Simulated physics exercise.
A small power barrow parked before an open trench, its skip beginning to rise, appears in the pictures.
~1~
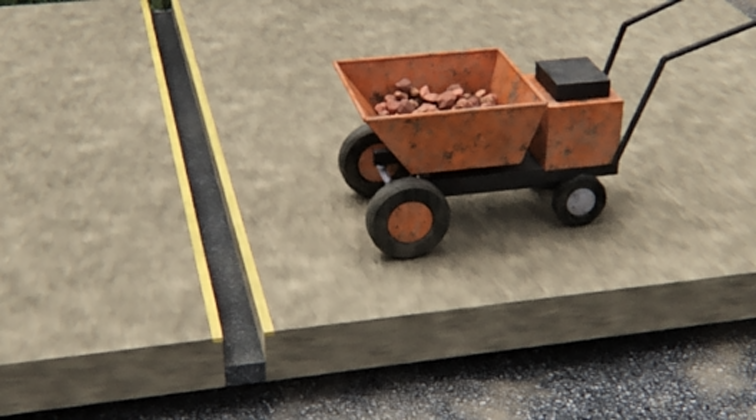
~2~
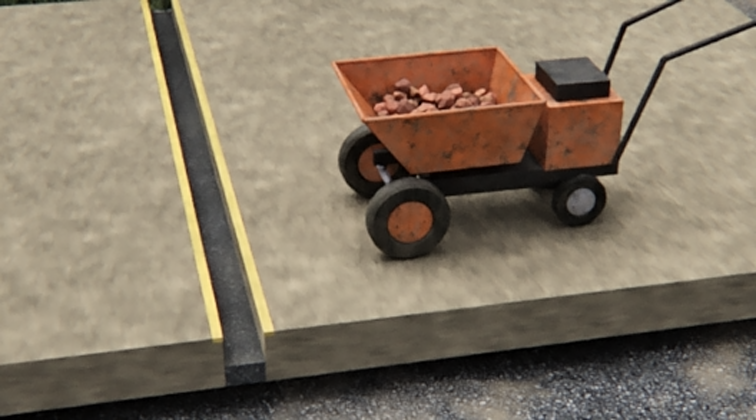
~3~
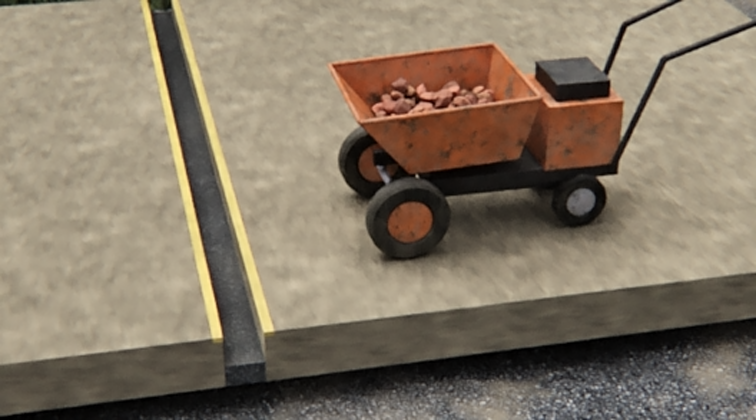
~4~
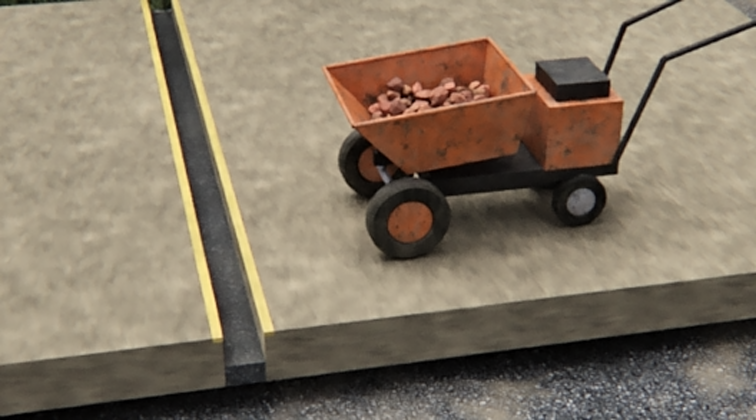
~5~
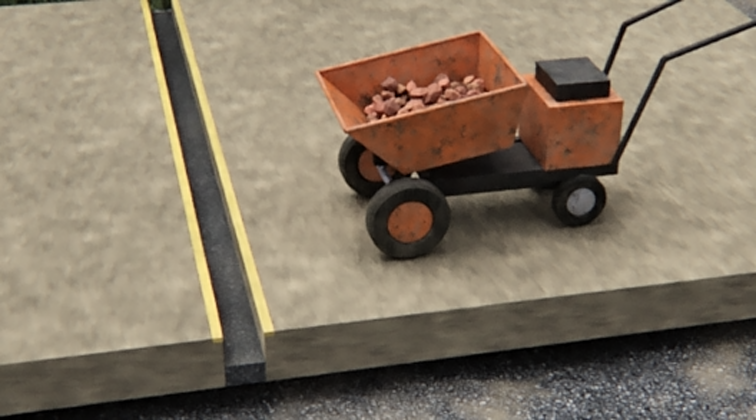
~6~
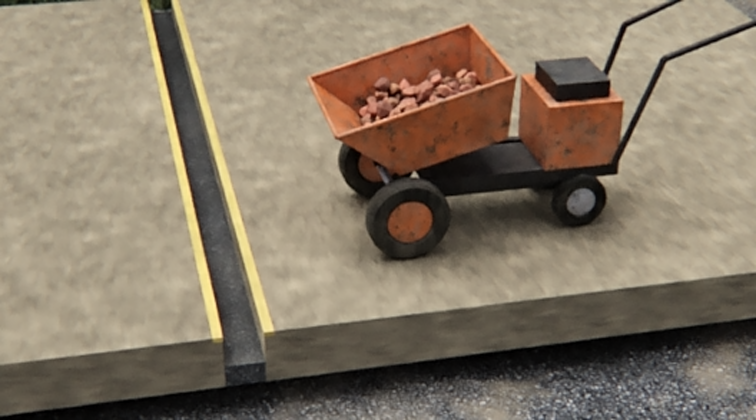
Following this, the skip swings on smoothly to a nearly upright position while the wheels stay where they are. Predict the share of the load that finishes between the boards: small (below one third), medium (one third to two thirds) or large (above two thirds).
The share is medium, from one third to two thirds.
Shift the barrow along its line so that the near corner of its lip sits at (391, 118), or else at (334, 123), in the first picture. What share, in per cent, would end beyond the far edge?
Some 0 % then some 10 %.
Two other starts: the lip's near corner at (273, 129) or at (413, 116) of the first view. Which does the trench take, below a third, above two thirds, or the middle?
First: Less than a third. Second: Under a third.
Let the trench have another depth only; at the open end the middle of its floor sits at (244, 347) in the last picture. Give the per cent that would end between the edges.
40 %.
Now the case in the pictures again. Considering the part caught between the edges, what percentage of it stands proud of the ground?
About 15 %.
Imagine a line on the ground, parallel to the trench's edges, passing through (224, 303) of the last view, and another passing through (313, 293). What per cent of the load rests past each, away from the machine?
Close to 10 per cent, then close to 80 per cent.
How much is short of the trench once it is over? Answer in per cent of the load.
That share is about 30 percent.
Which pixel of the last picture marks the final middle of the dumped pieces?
At about (228, 239), give or take.
Soon, skip tipped steeply; all in the skip.
A while on, skip tipped right over; nearly all in the skip; a small part short of the trench; a stray few in or heaped over the trench.
Towards the end, skip tipped right over; about a quarter in the skip; about a quarter short of the trench; about half in or heaped over the trench; a stray few beyond it.
Finally, skip tipped right over; about a quarter in the skip; about a quarter short of the trench; about half in or heaped over the trench; a stray few beyond it.
